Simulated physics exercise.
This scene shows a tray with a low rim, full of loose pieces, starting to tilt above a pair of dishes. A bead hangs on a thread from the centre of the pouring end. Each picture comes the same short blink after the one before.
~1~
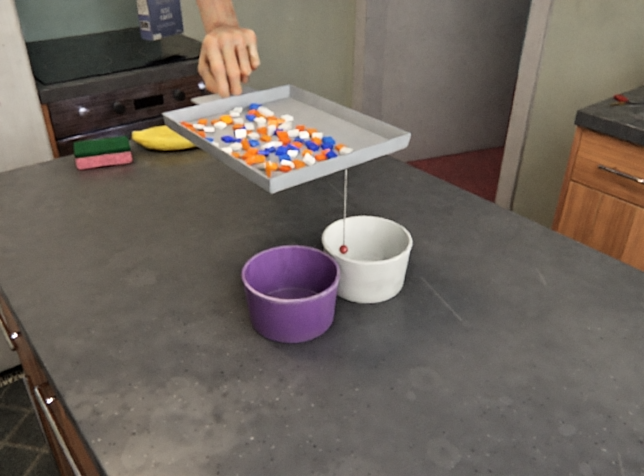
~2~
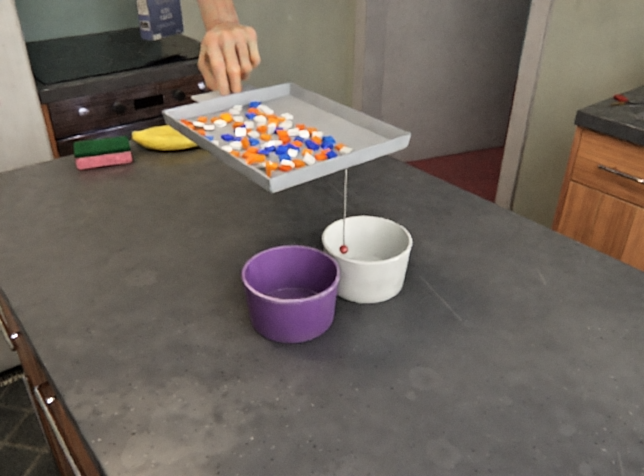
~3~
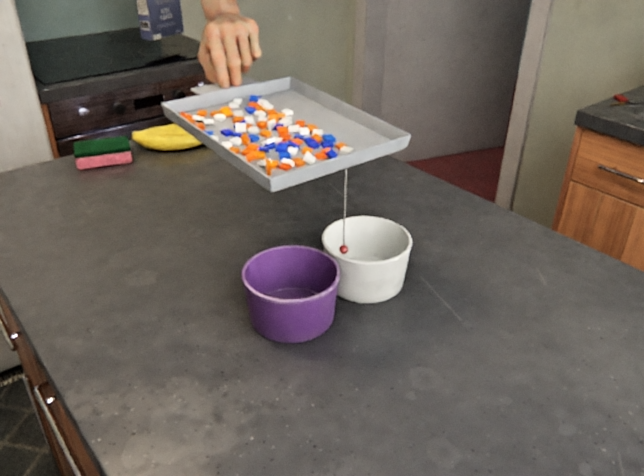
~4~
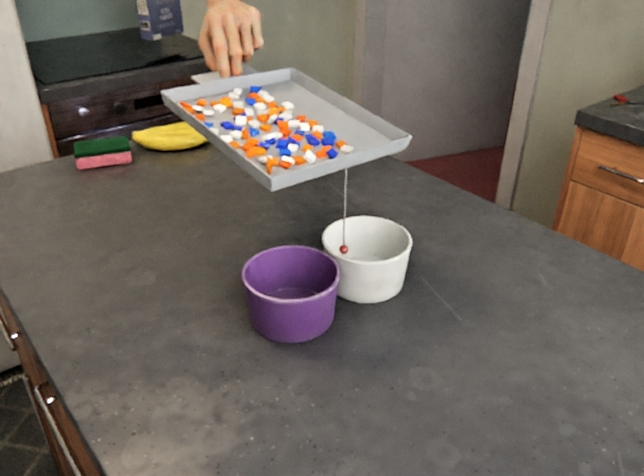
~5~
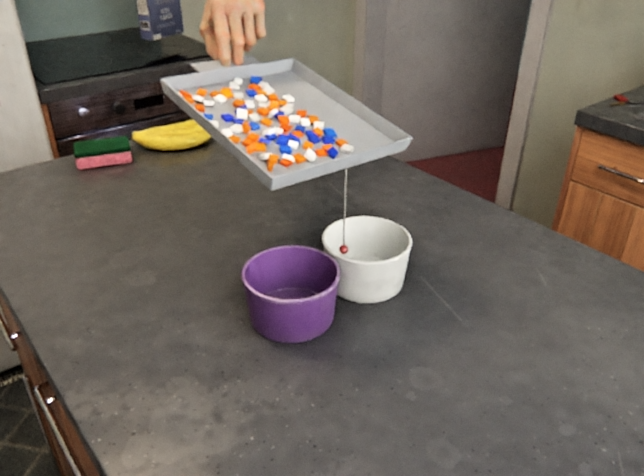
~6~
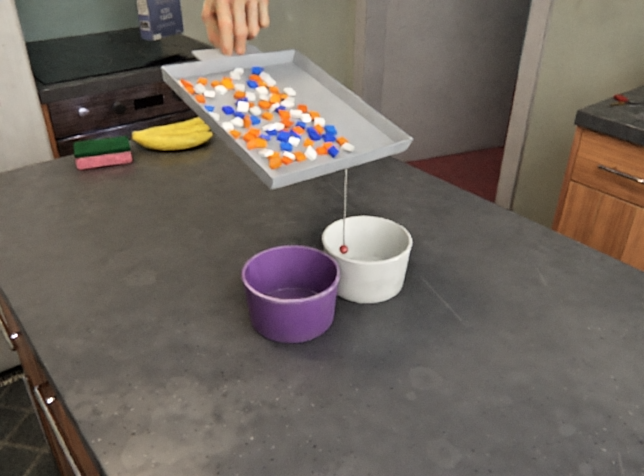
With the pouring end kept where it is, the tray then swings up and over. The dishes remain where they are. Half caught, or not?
So the dishes get the minority of the load, I reckon.
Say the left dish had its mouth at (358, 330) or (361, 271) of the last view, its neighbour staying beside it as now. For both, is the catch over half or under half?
So that's a lesser portion the first time round, a greater portion the second.
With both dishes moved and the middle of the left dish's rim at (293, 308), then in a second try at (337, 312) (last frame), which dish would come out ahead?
Trial one goes to the one to the right, trial two to the one to the right.
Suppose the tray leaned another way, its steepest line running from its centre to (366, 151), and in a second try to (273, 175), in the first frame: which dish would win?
The first try favours the dish to the right; the second favours the dish to the left.
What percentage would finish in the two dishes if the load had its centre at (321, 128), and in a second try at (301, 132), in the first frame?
30 per cent for the first try, 30 per cent for the second.
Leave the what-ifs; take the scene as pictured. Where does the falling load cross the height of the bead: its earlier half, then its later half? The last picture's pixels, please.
I'd say around (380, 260) at first, then around (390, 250).
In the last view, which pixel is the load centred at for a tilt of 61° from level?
Mark it at roughly (343, 136) in the final frame.
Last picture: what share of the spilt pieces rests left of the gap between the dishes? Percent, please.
I make it about 10 percent or so.
Soon after the last picture, tray tipped steeply; all on the tray.
A little later, tray tipped right over; nearly all on the tray; a stray few in the right dish; a small part outside both.
Later still, tray tipped past a quarter turn; about a quarter in the right dish; most outside both.
At rest, tray tipped past a quarter turn; none in the left dish; about a quarter in the right dish; most outside both.
